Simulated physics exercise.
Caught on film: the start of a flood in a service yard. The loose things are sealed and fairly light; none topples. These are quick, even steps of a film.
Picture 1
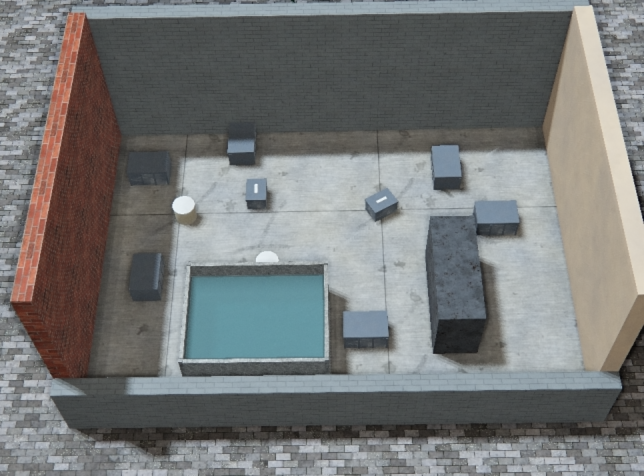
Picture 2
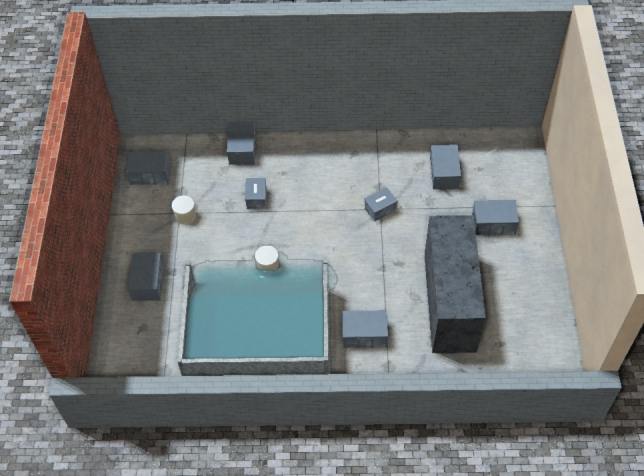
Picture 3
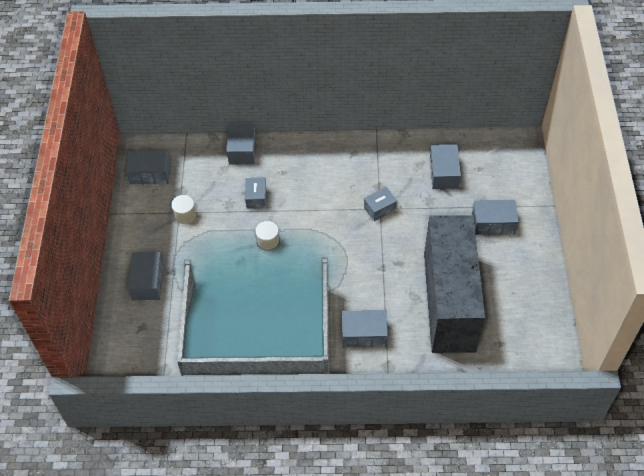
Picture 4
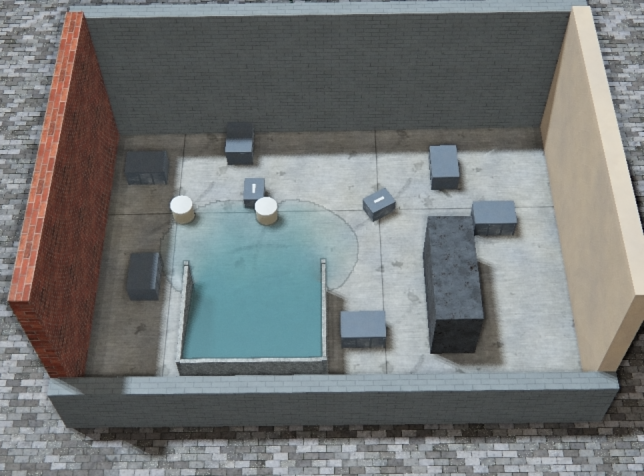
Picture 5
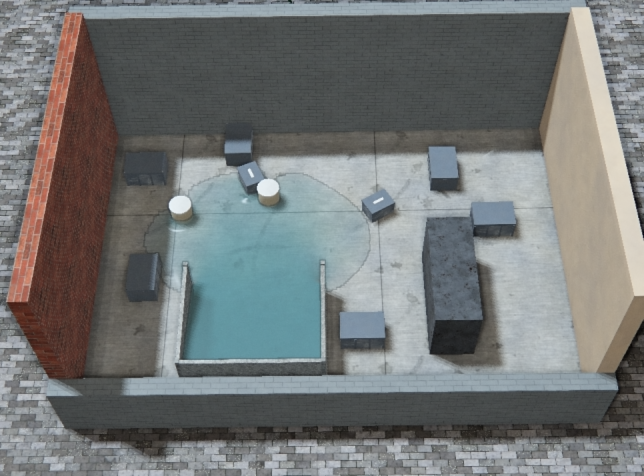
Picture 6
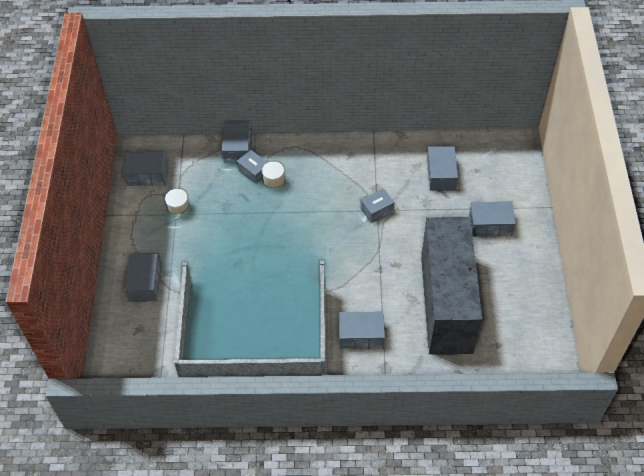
Water spreading from an open-ended tank across a walled yard, pushing a white pail toward the back and shifting a small grey box.
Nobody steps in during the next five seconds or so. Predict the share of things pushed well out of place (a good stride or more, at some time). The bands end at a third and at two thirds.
It is two thirds or above.
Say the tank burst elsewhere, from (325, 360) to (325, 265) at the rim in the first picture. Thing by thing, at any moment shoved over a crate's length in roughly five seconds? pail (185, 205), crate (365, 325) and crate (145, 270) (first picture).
As listed: Short of that, yes, never so far.
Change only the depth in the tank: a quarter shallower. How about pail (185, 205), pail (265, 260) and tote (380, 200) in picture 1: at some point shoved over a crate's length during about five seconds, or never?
As listed: Moved that far, that far or more, pushed that far.
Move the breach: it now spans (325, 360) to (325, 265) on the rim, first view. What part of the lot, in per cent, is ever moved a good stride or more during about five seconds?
I make it 60 per cent.
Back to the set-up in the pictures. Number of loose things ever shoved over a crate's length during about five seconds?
I count 9.
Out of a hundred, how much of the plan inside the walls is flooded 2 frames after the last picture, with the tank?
Near 45 in a hundred.
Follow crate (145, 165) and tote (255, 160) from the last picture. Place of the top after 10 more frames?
Roughly at (132, 122) and (291, 121).
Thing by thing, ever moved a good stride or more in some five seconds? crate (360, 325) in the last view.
Answer: Never so far.
A moment on, 3 of 10 are well off their spots; 3 afloat.
Next, 5 of 10 are well off their spots; 6 afloat.
Later, 6 of 10 are well off their spots; 7 afloat.
In the end, 9 of 10 are well off their spots, and 9 have been at some point; 8 afloat.
